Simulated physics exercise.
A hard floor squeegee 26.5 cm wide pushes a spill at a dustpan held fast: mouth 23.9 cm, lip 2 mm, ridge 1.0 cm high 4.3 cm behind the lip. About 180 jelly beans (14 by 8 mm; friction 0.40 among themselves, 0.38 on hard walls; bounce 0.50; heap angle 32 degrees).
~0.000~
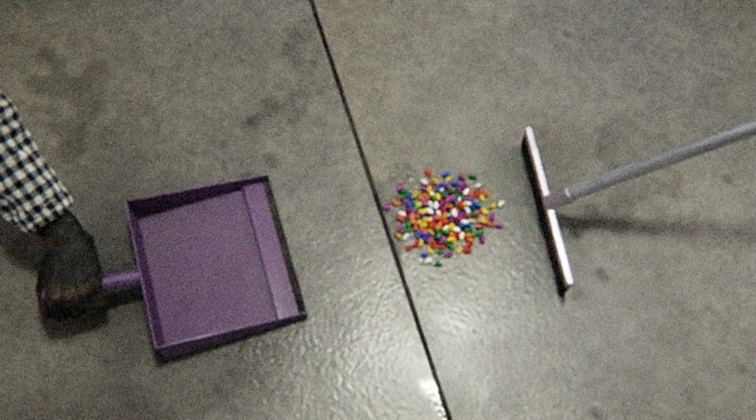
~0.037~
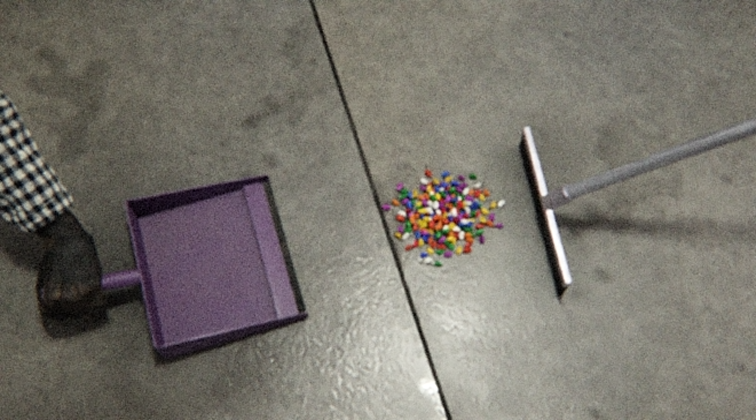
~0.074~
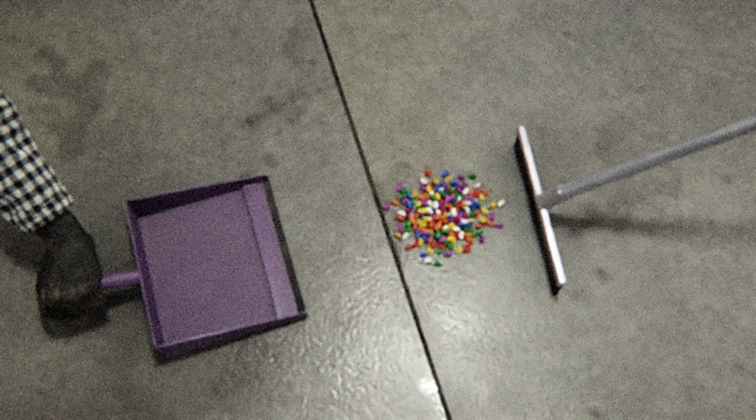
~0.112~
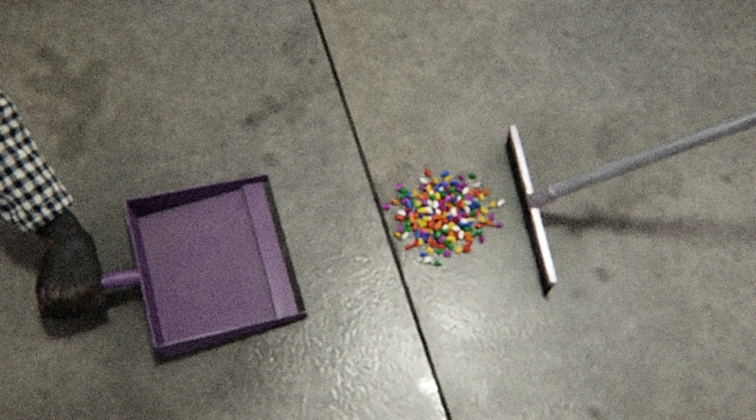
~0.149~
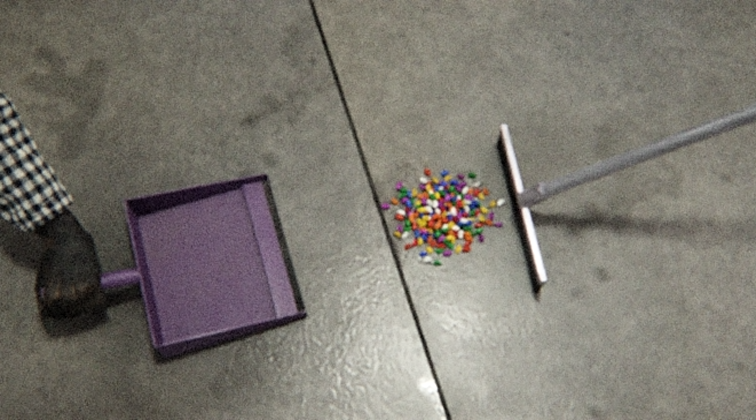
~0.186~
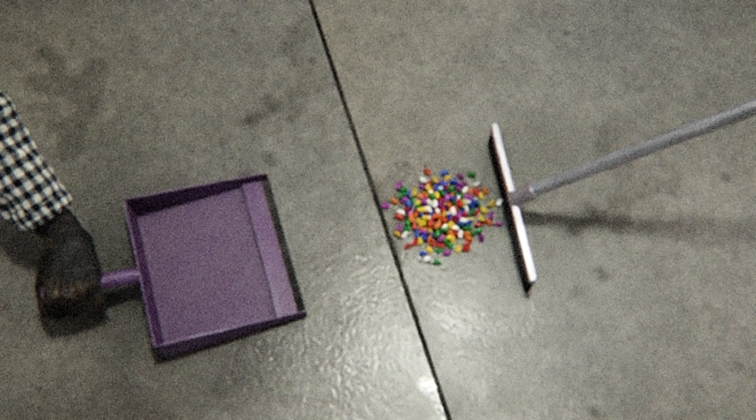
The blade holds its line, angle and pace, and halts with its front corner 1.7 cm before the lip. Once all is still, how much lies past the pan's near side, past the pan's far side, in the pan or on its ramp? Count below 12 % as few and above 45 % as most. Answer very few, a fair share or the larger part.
Near side very few, far side a fair share, pan a fair share.
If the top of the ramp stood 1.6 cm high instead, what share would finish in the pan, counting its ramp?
It would be near 30 per cent.
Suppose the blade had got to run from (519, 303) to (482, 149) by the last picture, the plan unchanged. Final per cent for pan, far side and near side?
Pan 20, far 5, near 10.
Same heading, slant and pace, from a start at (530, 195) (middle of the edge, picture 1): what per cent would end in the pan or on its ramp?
About 30 per cent.
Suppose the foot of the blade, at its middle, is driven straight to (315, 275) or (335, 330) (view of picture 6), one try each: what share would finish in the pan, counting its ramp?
About 20 and 5 per cent.
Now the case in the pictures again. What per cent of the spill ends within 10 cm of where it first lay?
About 0 per cent.
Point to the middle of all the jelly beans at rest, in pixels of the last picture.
Around (278, 212).
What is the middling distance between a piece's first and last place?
About 28 cm.
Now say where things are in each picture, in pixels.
In the first picture, blade from (568, 284) to (528, 133), moved 0.0 cm, 0 of the pieces shifted so far; middle of the pieces at (444, 212); pan at (208, 270).
In the second picture, blade from (566, 283) to (526, 132), moved 0.3 cm, 0 of the pieces shifted so far; middle of the pieces at (444, 212).
In the third picture, blade from (561, 283) to (521, 132), moved 1.1 cm, 0 of the pieces shifted so far; middle of the pieces at (444, 212).
In the fourth picture, blade from (552, 282) to (512, 131), moved 2.4 cm, 0 of the pieces shifted so far; middle of the pieces at (443, 211).
In the fifth picture, blade from (542, 281) to (503, 130), moved 3.8 cm, 0 of the pieces shifted so far; middle of the pieces at (443, 211).
In the sixth picture, blade from (532, 280) to (494, 129), moved 5.3 cm, 0 of the pieces shifted so far; middle of the pieces at (443, 210); pan at (207, 268). The blade's pace is about 0.39 m/s, heading 21 degrees away from the viewer's side.
After 0.61 s, middle of the blade 20 cm from the lip; 0 % over the lip, far side 0 %, near side 0 %.
After 0.89 s, middle of the blade 10 cm from the lip; 0 % over the lip, far side 5 %, near side 0 %.
After 1.27 s, middle of the blade 3 cm from the lip; 35 % over the lip, far side 20 %, near side 5 %.
In the end, at 2.6 s, near side 5 %, far side 20 %, pan 30 %, in front of the lip or behind the blade 45 %.
